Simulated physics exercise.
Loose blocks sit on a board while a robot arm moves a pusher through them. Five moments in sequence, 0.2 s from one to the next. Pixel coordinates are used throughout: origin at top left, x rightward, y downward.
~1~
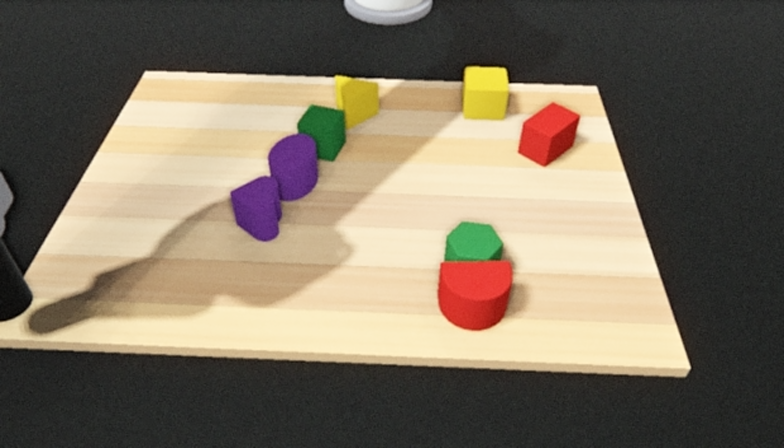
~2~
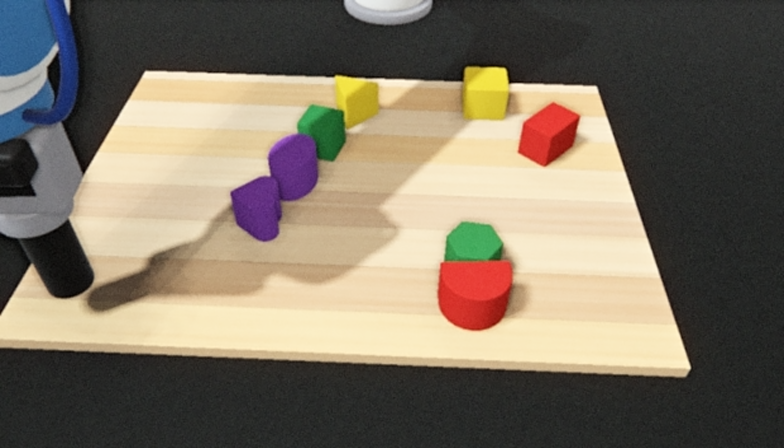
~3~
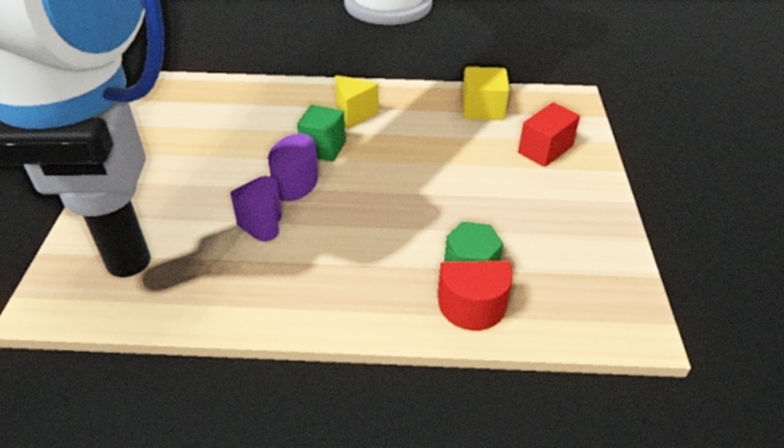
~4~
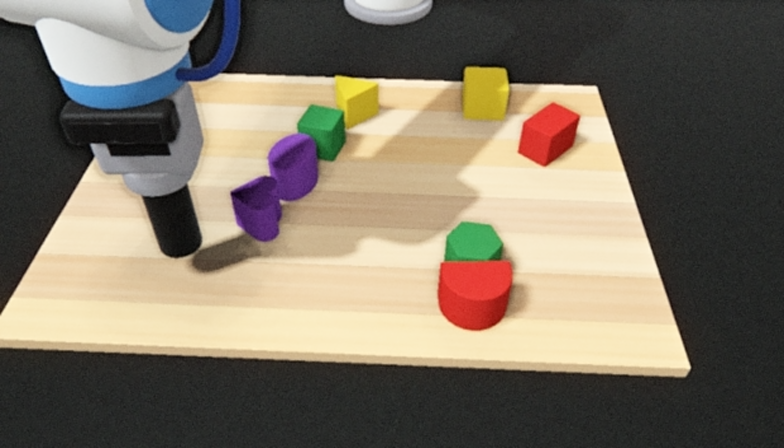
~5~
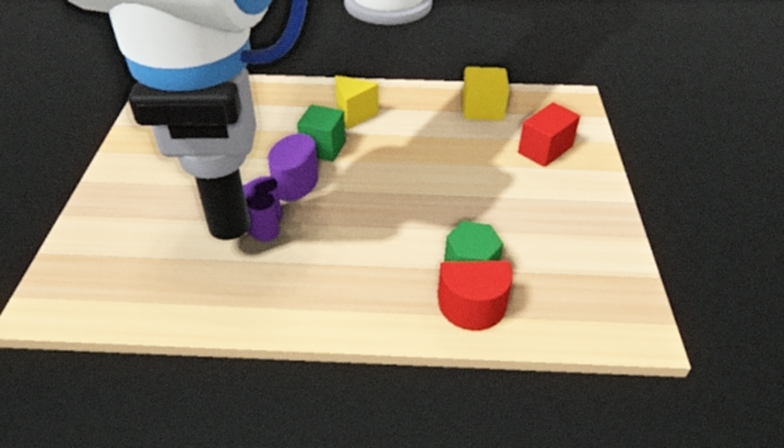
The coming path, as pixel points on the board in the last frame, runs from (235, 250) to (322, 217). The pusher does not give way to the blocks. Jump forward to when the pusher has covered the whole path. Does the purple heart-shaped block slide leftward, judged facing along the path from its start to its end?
Yes.
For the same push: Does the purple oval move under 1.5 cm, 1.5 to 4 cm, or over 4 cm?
It slides somewhere between 1.5 and 4 cm.
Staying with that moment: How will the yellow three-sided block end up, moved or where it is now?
The block you're asking about stays where it is.
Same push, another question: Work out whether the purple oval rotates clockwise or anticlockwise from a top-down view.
The twist is clockwise.
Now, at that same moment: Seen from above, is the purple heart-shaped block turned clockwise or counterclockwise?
Looking down: Anticlockwise.
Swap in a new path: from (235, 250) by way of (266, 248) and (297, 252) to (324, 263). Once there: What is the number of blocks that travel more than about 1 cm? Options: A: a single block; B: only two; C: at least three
My answer is option A.
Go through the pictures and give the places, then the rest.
The first frame shows tip of the pusher (9, 304), middles of tops, purple heart-shaped block (257, 192), purple oval (292, 150), green square piece (321, 116), yellow three-sided block (353, 86).
The second frame shows pusher (72, 282), nothing pushed.
The third frame shows pusher (129, 262), nothing pushed.
The fourth frame shows pusher (181, 244), nothing pushed.
The fifth frame shows pusher (230, 227), purple heart-shaped block (257, 192), purple oval (292, 150), green square piece (321, 116), yellow three-sided block (353, 86).
What follows on the original path. Halfway along, pusher (277, 209); purple heart-shaped block (282, 174), turned 55° anticlockwise; purple oval (295, 141).
At the end, pusher (320, 194); purple heart-shaped block (286, 168), turned 80° anticlockwise; purple oval (292, 138), turned 20° clockwise; green square piece (323, 114); yellow three-sided block unmoved.
